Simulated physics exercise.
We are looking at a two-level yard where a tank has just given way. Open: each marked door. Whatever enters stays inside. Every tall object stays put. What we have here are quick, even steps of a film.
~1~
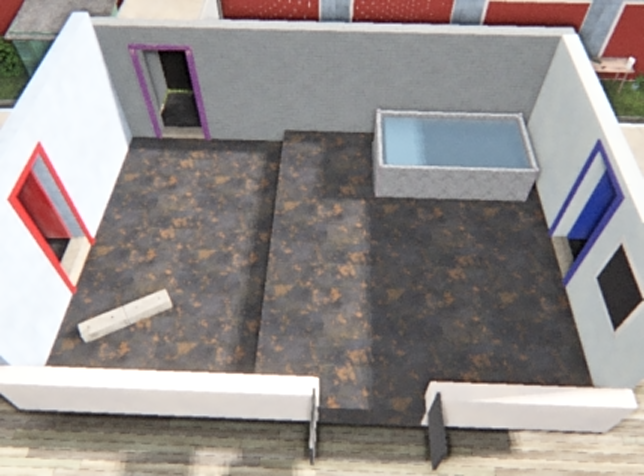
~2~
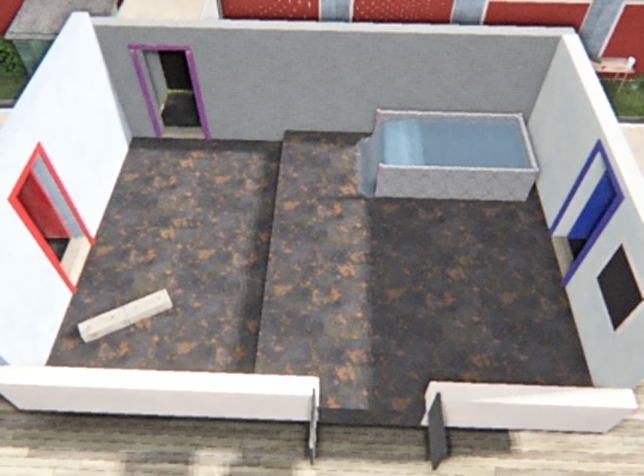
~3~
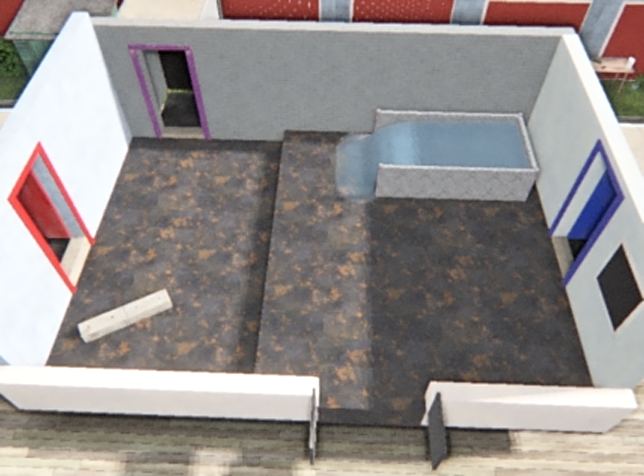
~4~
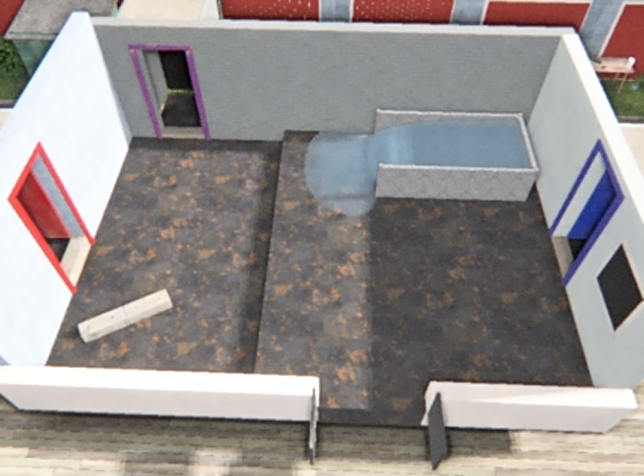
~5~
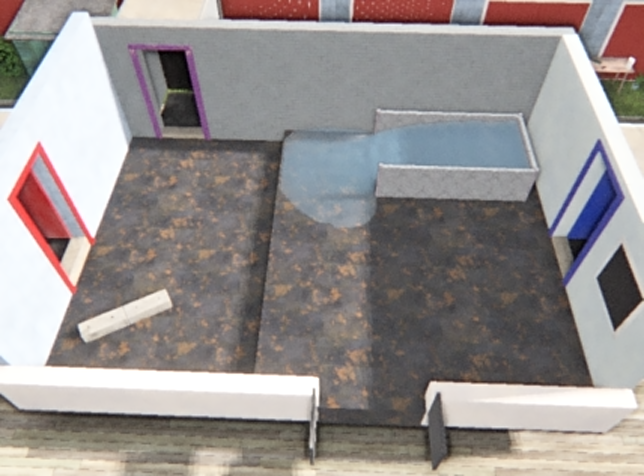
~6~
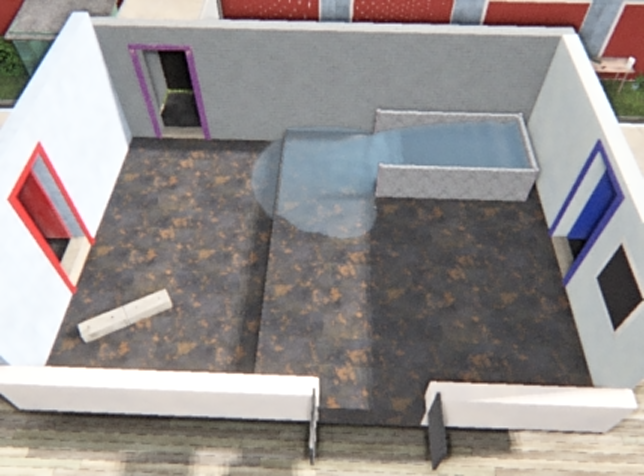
Water pours from the left end of a gray tank and spreads left across the dark floor.
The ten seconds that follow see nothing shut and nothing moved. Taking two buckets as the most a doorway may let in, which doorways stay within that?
Blue door: Two pails at most, purple door: Over two pails, red door: Two pails at most.
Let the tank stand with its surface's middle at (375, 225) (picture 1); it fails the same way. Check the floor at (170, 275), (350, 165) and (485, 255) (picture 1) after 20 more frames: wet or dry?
Spot by spot, in the order asked: Swamped, untouched, untouched.
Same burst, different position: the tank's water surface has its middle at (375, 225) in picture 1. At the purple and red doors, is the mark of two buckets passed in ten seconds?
As far as I can tell, the purple one tops the mark while the red one tops the mark.
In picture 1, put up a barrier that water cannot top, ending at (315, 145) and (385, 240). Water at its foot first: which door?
Answer: The purple-painted one.
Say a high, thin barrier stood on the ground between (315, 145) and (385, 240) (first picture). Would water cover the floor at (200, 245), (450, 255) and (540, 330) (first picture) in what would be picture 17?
Taking the points in order - unwetted, wetted, unwetted.
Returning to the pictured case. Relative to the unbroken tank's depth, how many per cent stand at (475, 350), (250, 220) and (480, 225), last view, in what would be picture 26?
Respectively near 0, 6 and 0 per cent.
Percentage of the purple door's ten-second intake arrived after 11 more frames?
It works out at roughly 0 percent of the ten-second total.
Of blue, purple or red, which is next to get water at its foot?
The purple door.
A moment on, water covers 30 % of the floor; the blue door not reached, the purple door wet at the sill, nothing in, the red door not reached.
Next, water covers 45 % of the floor; the blue door not reached, the purple door wet at the sill, nothing in, the red door not reached.
Then, water covers 55 % of the floor; the blue door not reached, the purple door under two buckets in, the red door wet at the sill, nothing in.
Later, water covers 55 % of the floor; the blue door not reached, the purple door over two buckets in, the red door wet at the sill, nothing in.
In the end, water covers 55 % of the floor; the blue door not reached, the purple door over two buckets in, the red door wet at the sill, nothing in.
